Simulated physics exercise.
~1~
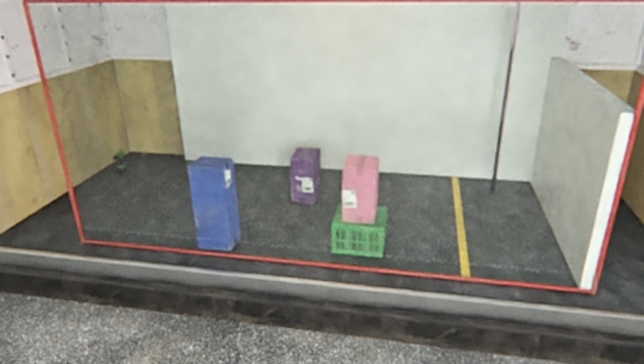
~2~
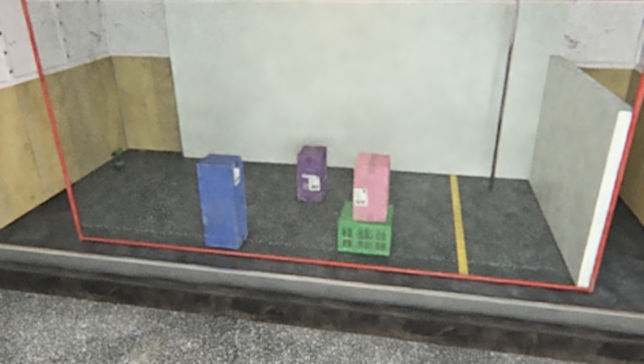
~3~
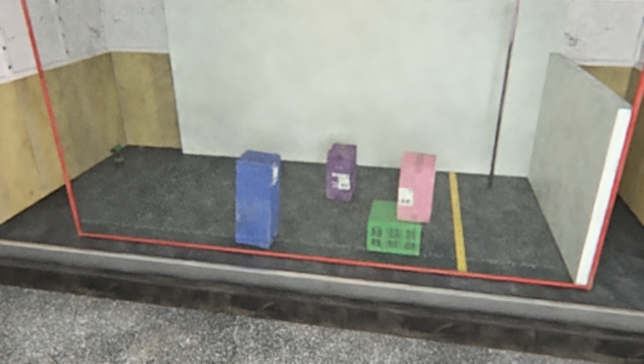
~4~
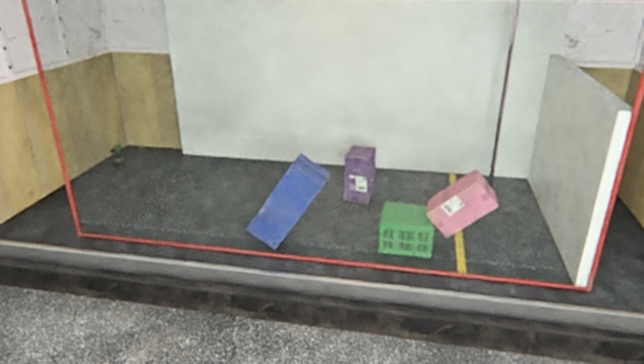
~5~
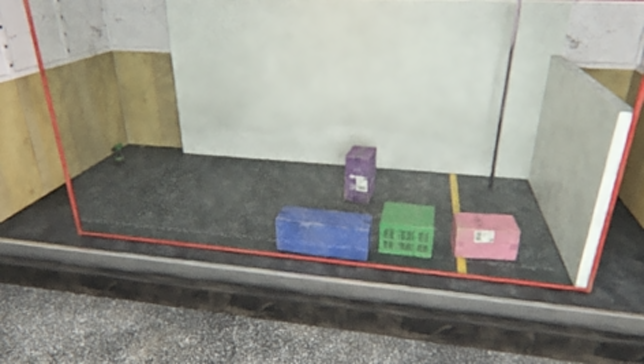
A tall blue box, a purple pack and a green crate with a pink pack on top slid right across a walled bay; the blue box and pink pack toppled onto their sides, the pink one ending beyond the yellow line.
